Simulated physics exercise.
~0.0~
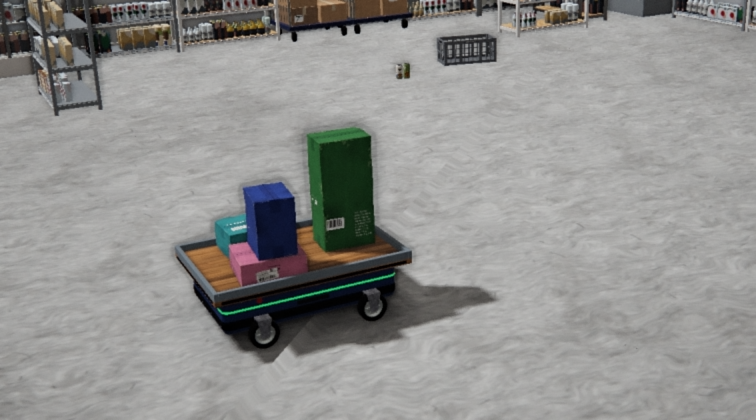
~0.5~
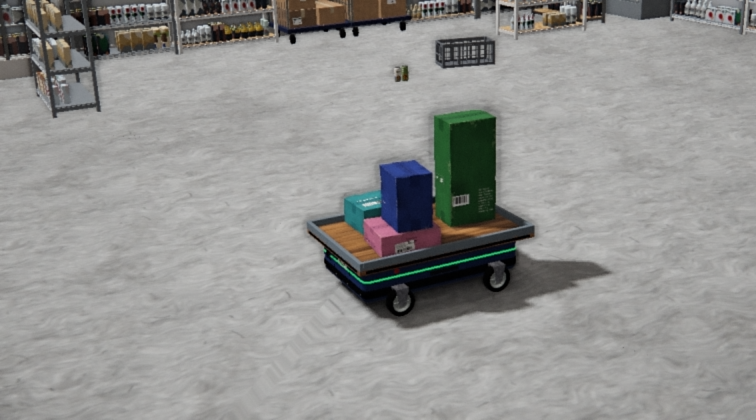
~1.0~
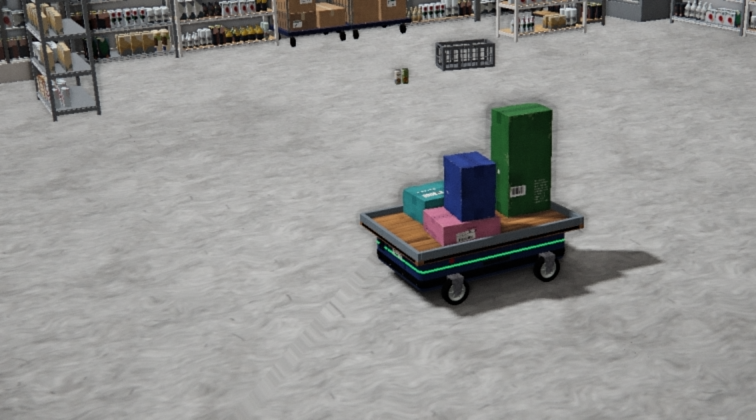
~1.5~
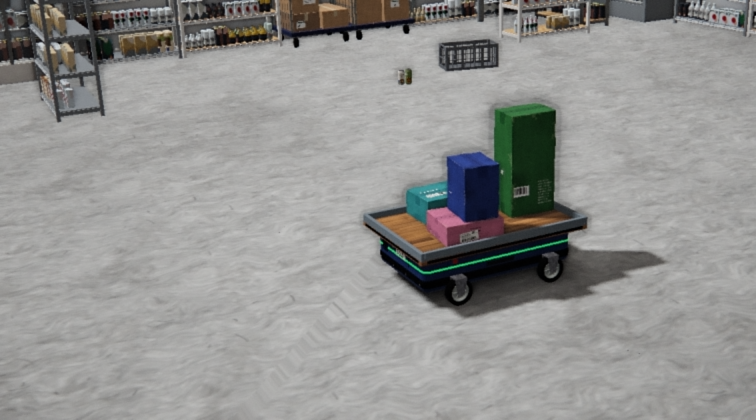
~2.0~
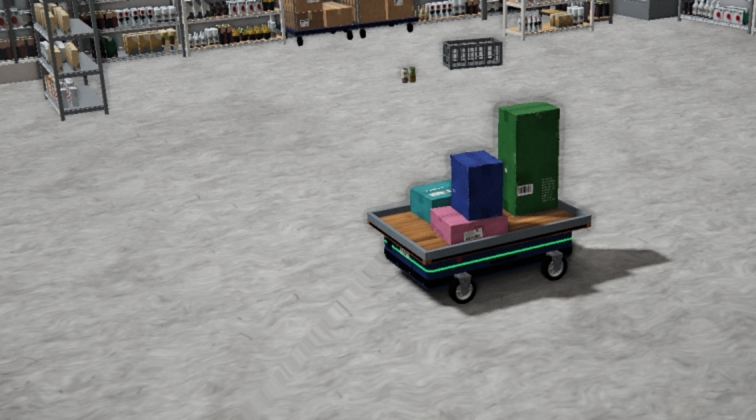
A flat cart carrying four boxes rolls right and stops with all still aboard.
